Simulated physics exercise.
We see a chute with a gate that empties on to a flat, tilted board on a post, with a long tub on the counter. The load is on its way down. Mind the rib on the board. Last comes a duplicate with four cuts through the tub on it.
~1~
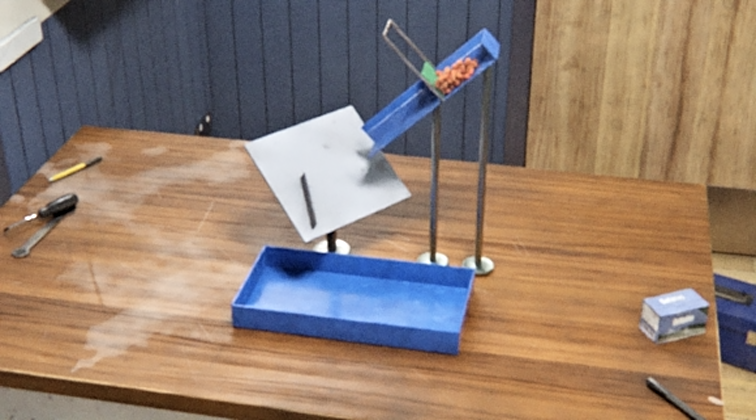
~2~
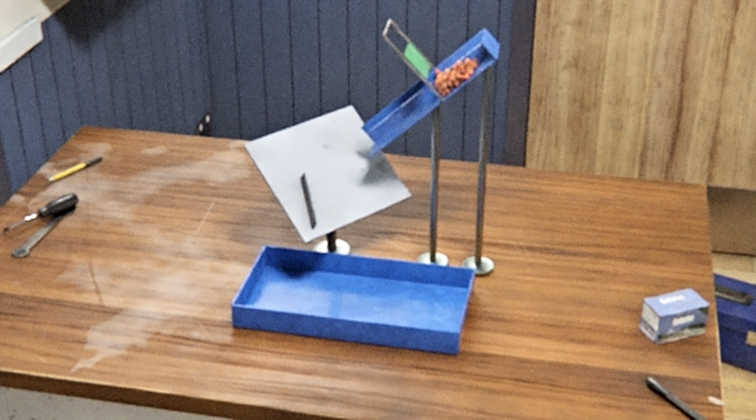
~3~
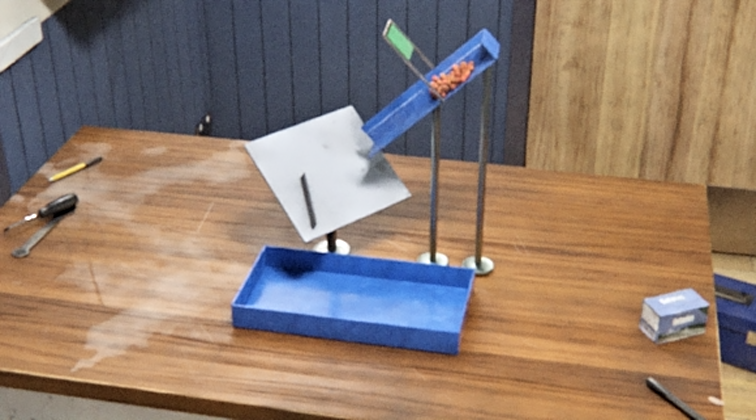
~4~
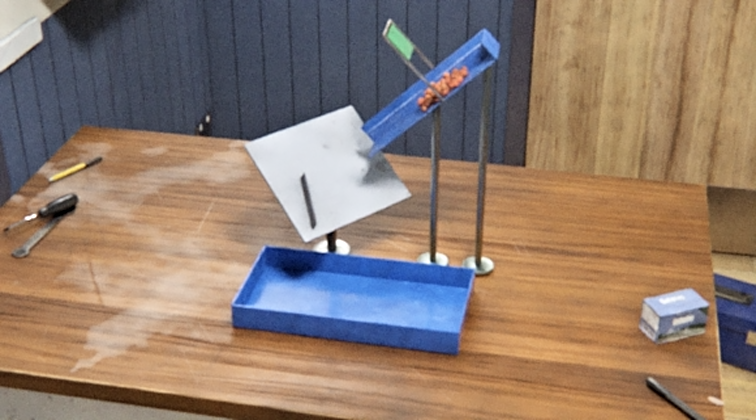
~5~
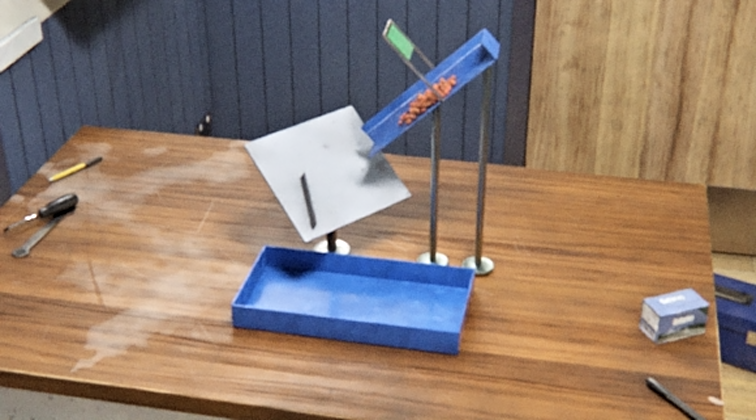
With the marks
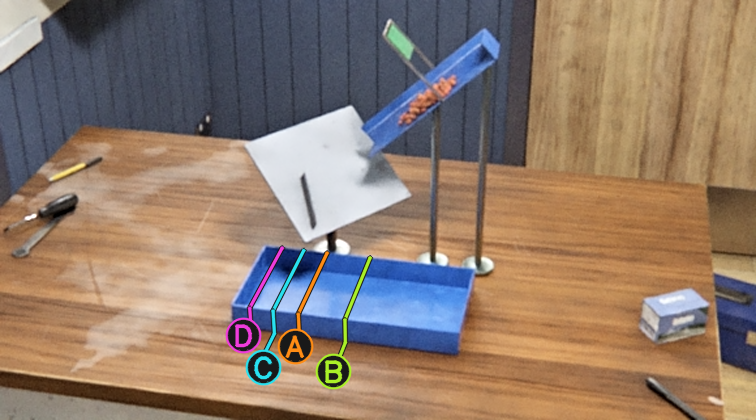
Orange-red pellets sliding down a sloping blue chute after its green gate lifts, above a tilted grey board and blue tub.
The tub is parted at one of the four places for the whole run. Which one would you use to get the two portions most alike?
Take B.
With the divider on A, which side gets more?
The right side.
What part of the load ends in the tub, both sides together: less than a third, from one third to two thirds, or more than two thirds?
More than two thirds.
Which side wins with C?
The right side.
On the marked copy, line A crosses the front rim at (298, 313); line B crosses the front rim at (345, 319); line C crosses the front rim at (273, 310); line D crosses the front rim at (250, 307).
For line A, of what is caught, none on the left of the divider, all on the right.
For line B, of what is caught, about two thirds on the left of the divider, about a third on the right.
For line C, of what is caught, none on the left of the divider, all on the right.
For line D, of what is caught, none on the left of the divider, all on the right.
